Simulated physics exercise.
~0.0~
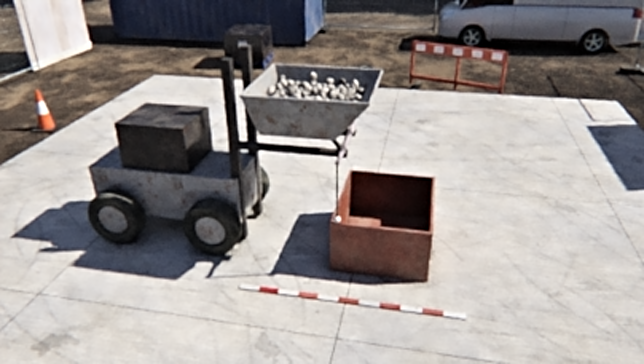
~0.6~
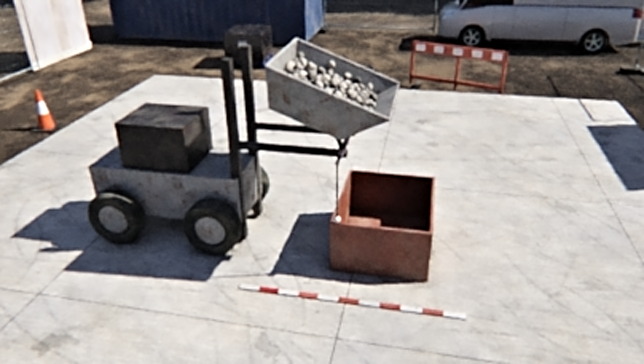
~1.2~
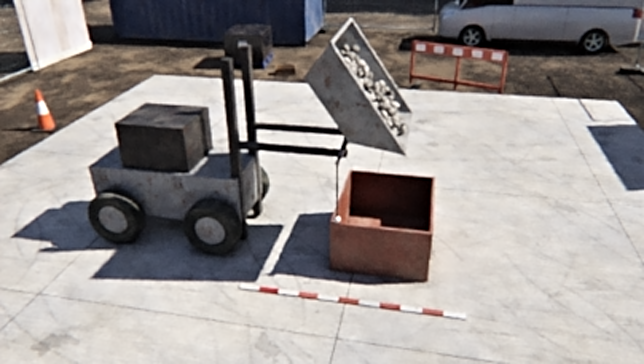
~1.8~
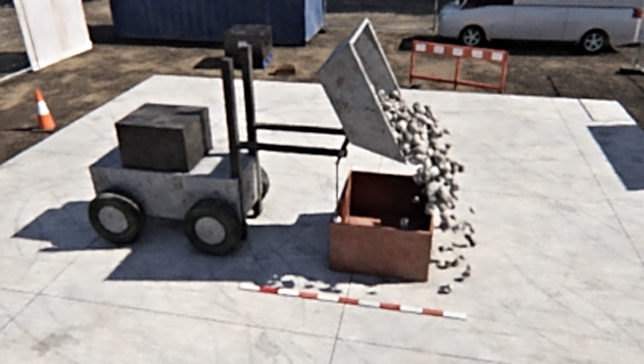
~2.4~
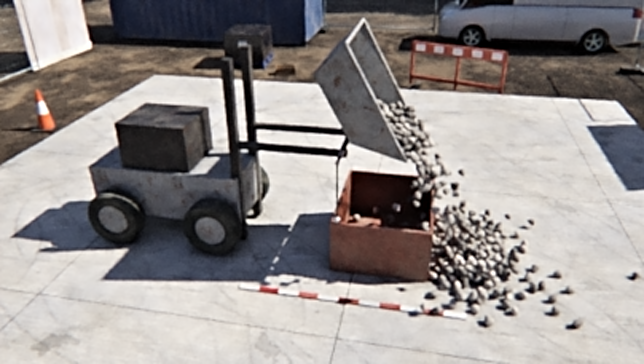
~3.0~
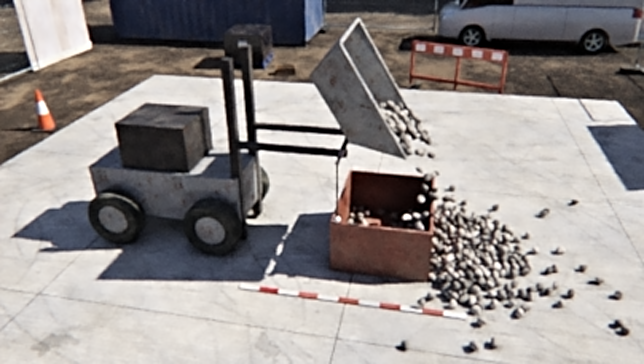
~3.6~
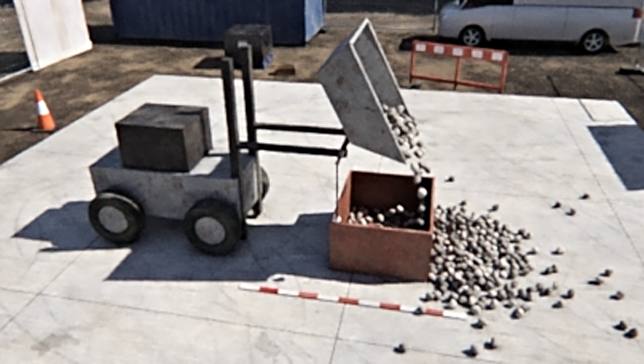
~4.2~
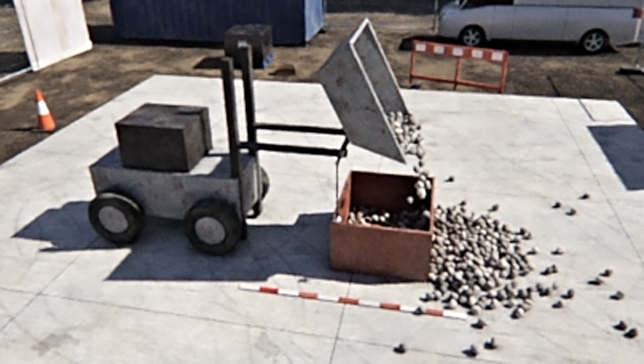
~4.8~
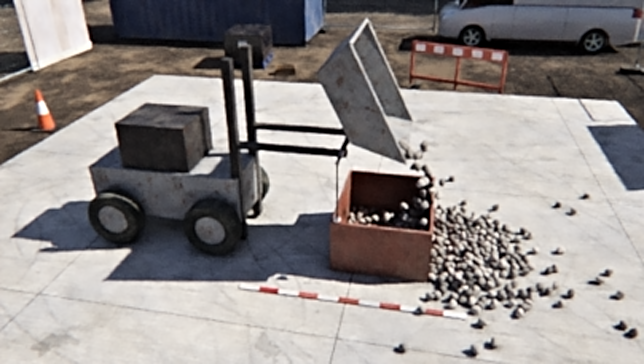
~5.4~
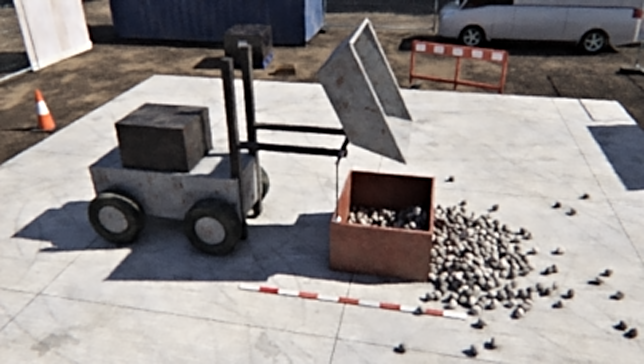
A forklift tipping a grey skip of rounded stones towards a reddish bin, many spilling beside it until the skip is empty.
